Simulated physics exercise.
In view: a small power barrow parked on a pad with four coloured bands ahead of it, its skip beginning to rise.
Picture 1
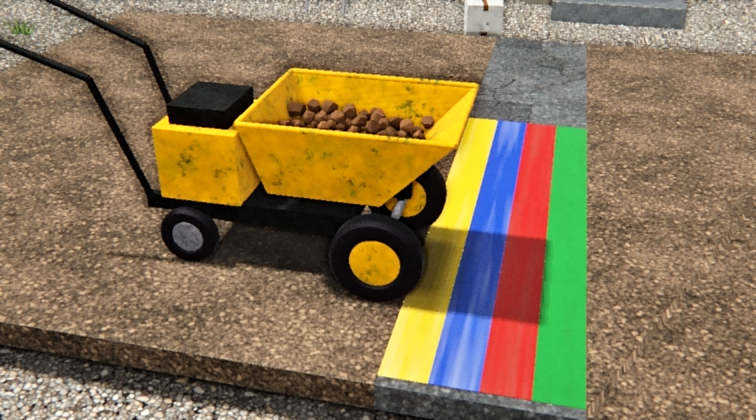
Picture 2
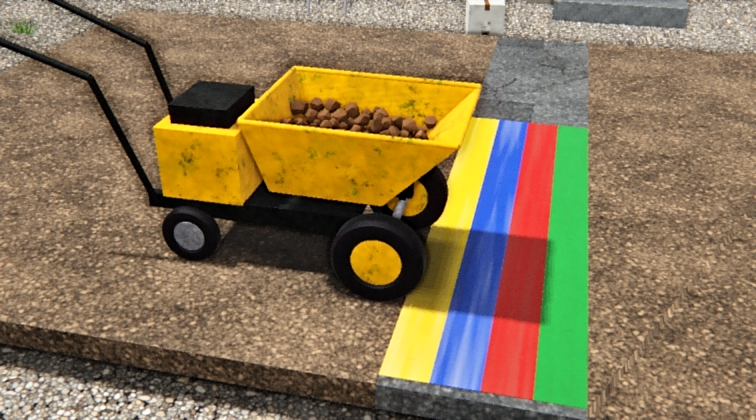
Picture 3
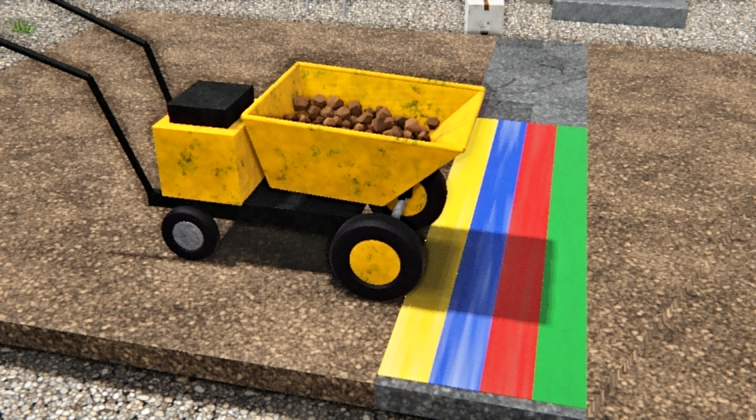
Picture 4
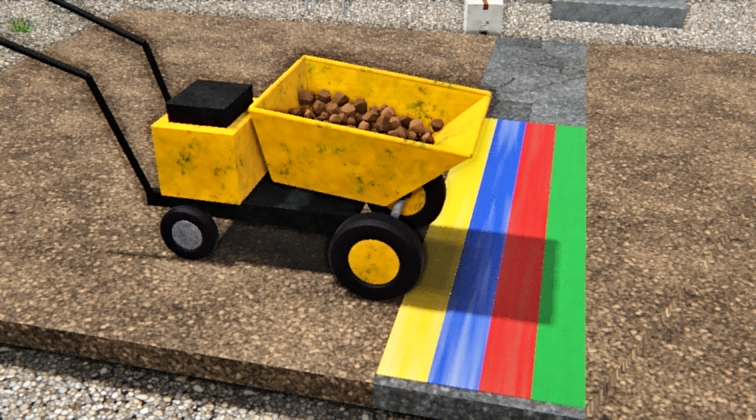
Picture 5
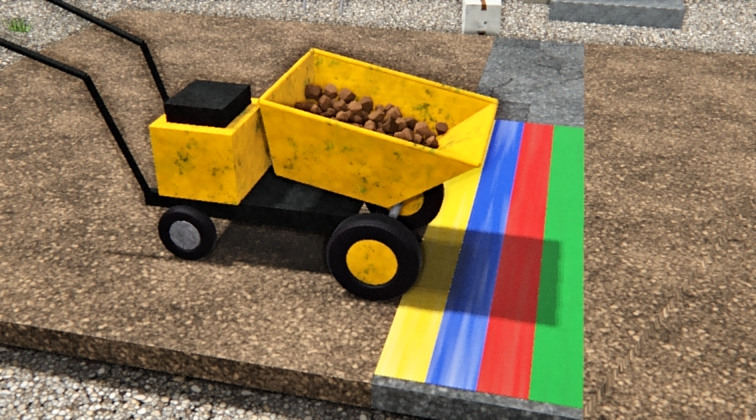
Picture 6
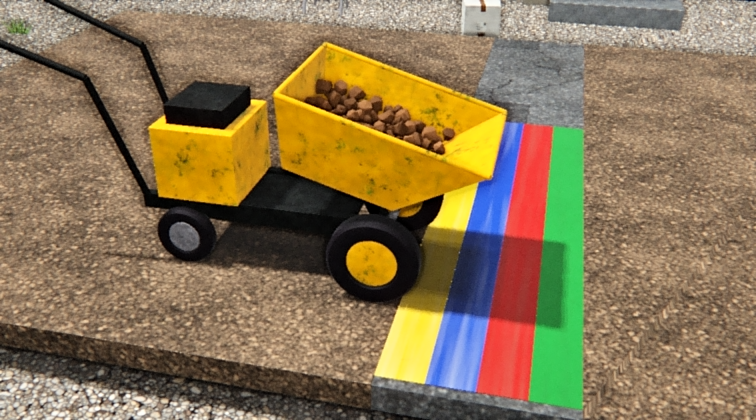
A yellow power barrow stands beside yellow, blue, red and green bands, its skip of brown clods gradually tilting toward the right.
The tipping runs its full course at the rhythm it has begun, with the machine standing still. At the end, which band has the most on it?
The green strip carries the most.
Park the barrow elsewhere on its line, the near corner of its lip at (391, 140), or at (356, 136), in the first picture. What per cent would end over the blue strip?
Roughly 20 per cent, and 30 per cent.
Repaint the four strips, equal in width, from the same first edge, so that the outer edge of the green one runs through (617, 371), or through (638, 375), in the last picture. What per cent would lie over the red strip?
Roughly 20 per cent, and 30 per cent.
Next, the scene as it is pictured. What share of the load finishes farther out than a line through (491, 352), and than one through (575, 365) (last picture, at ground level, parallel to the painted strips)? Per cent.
The first gives 70 %, the second 30 %.
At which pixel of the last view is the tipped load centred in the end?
Close to (576, 280).
Soon, skip tipped steeply; all in the skip.
A while on, skip tipped steeply; most in the skip; a stray few over the red strip; about a quarter over the green strip; a stray few off the paint.
Towards the end, skip tipped right over; about a third in the skip; a small part over the red strip; about a third over the green strip; about a quarter off the paint.
Finally, skip tipped right over; about a third in the skip; none over the yellow strip; none over the blue strip; a small part over the red strip; about a third over the green strip; about a quarter off the paint.
